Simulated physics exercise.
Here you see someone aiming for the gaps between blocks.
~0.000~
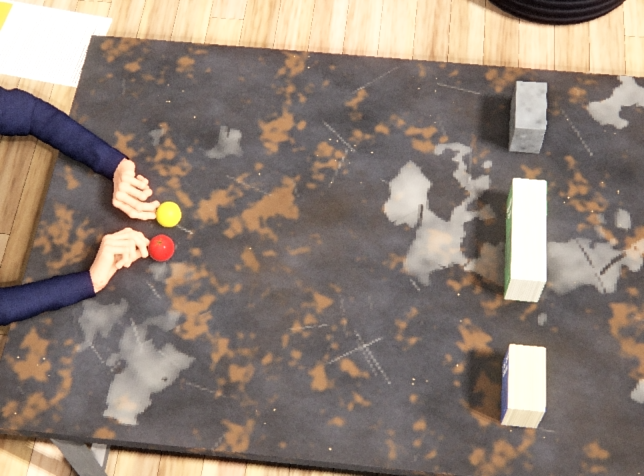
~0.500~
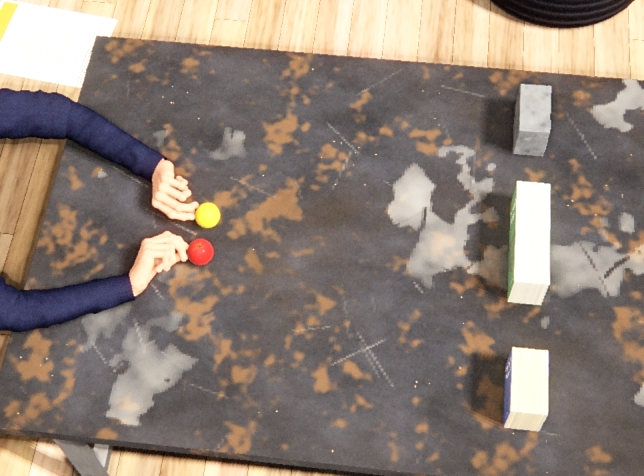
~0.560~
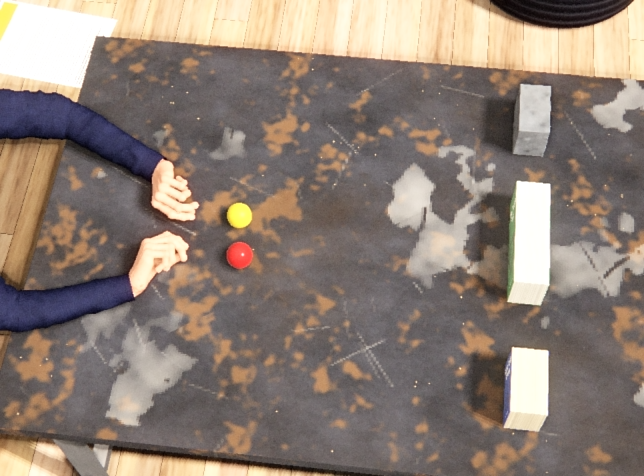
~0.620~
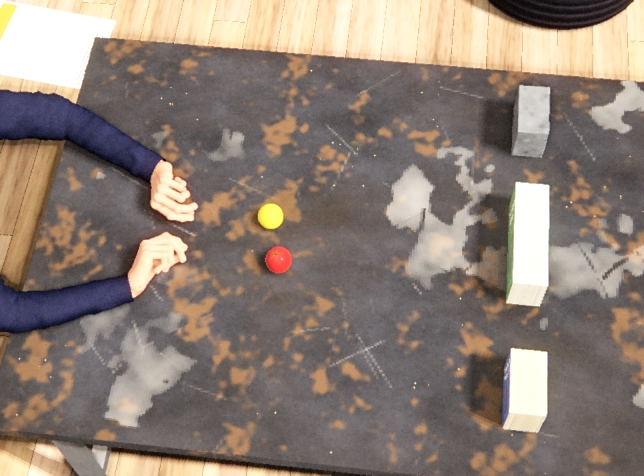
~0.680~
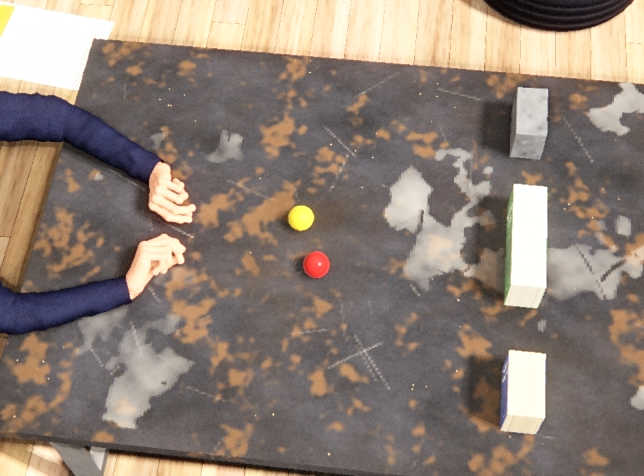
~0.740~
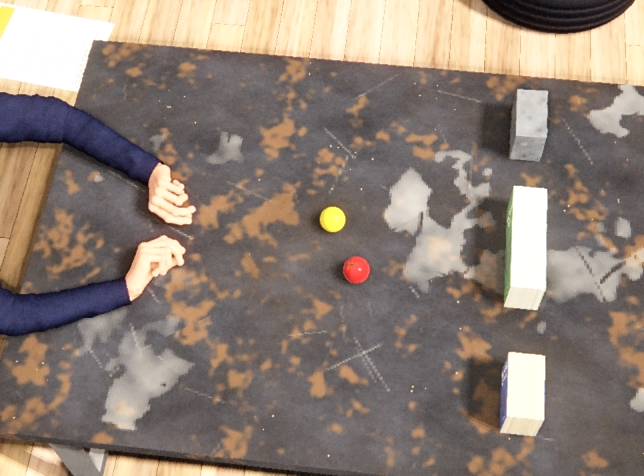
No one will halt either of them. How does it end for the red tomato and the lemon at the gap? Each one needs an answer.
It ends like this: The red tomato is kept back; the lemon is kept back.
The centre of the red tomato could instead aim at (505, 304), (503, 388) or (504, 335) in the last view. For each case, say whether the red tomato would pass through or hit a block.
Going through the tries in order, it is turned away the first time, is turned away the second time and clears the blocks the third time.
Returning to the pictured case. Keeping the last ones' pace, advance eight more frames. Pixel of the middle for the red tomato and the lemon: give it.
The red tomato around (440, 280); the lemon around (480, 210).
By 0.96 s, red tomato coming back near (493, 281); lemon heading on near (449, 219).
By 1.42 s, red tomato coming back near (418, 271); lemon coming back near (464, 202).
By 1.92 s, red tomato coming back near (356, 262); lemon coming back near (433, 182).
When it is over (2.3 s), the red tomato is stopped; the lemon is stopped.
